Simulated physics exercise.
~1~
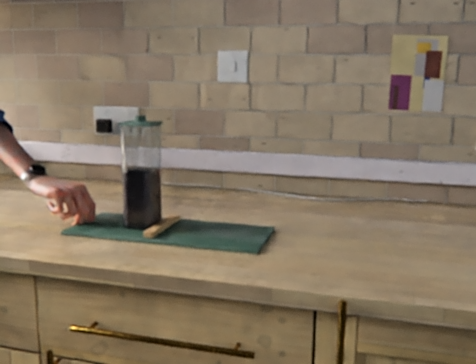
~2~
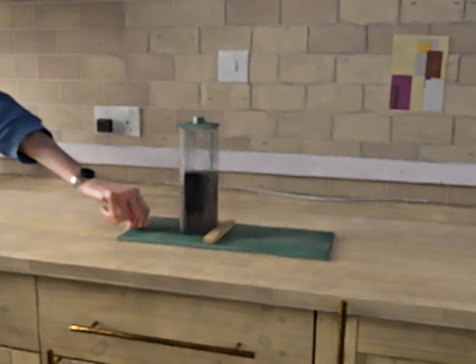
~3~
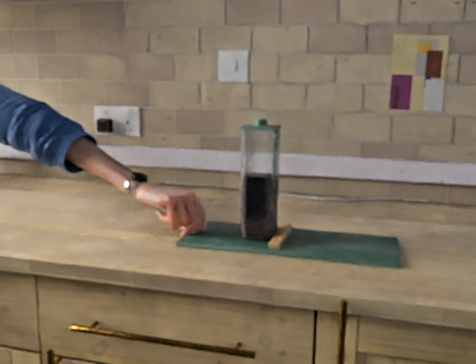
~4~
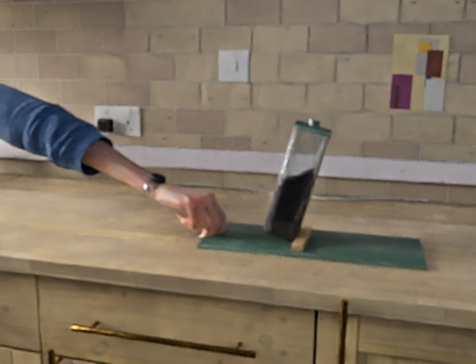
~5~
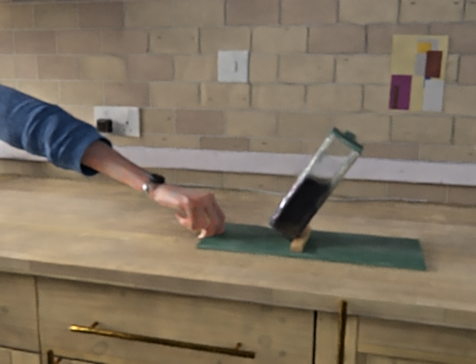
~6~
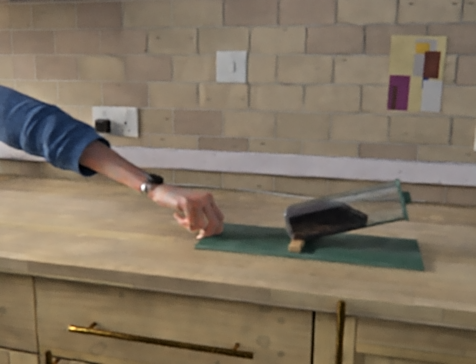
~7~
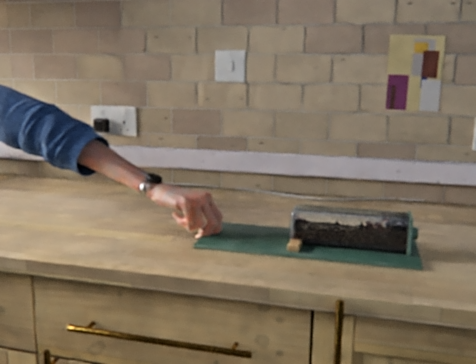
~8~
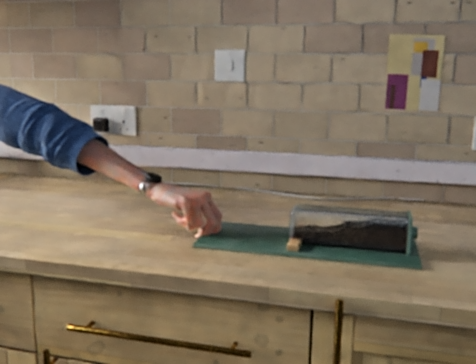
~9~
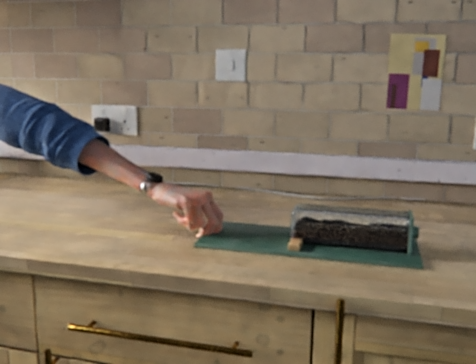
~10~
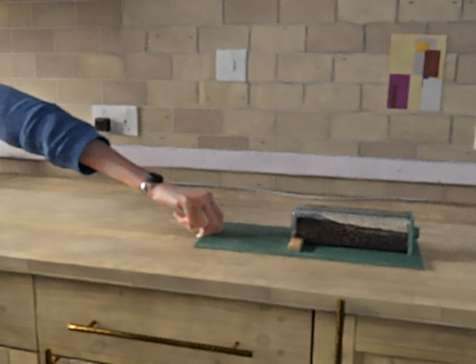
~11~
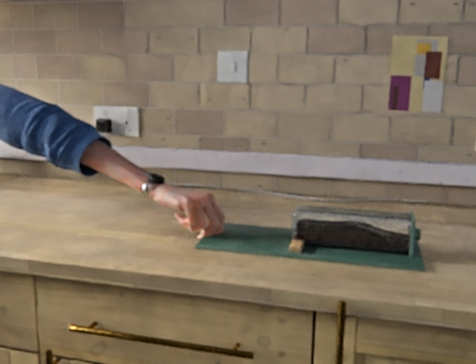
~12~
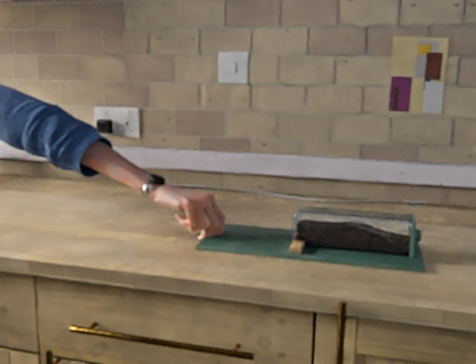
A hand slides a green board right, then stops, and the clear canister topples onto its side.
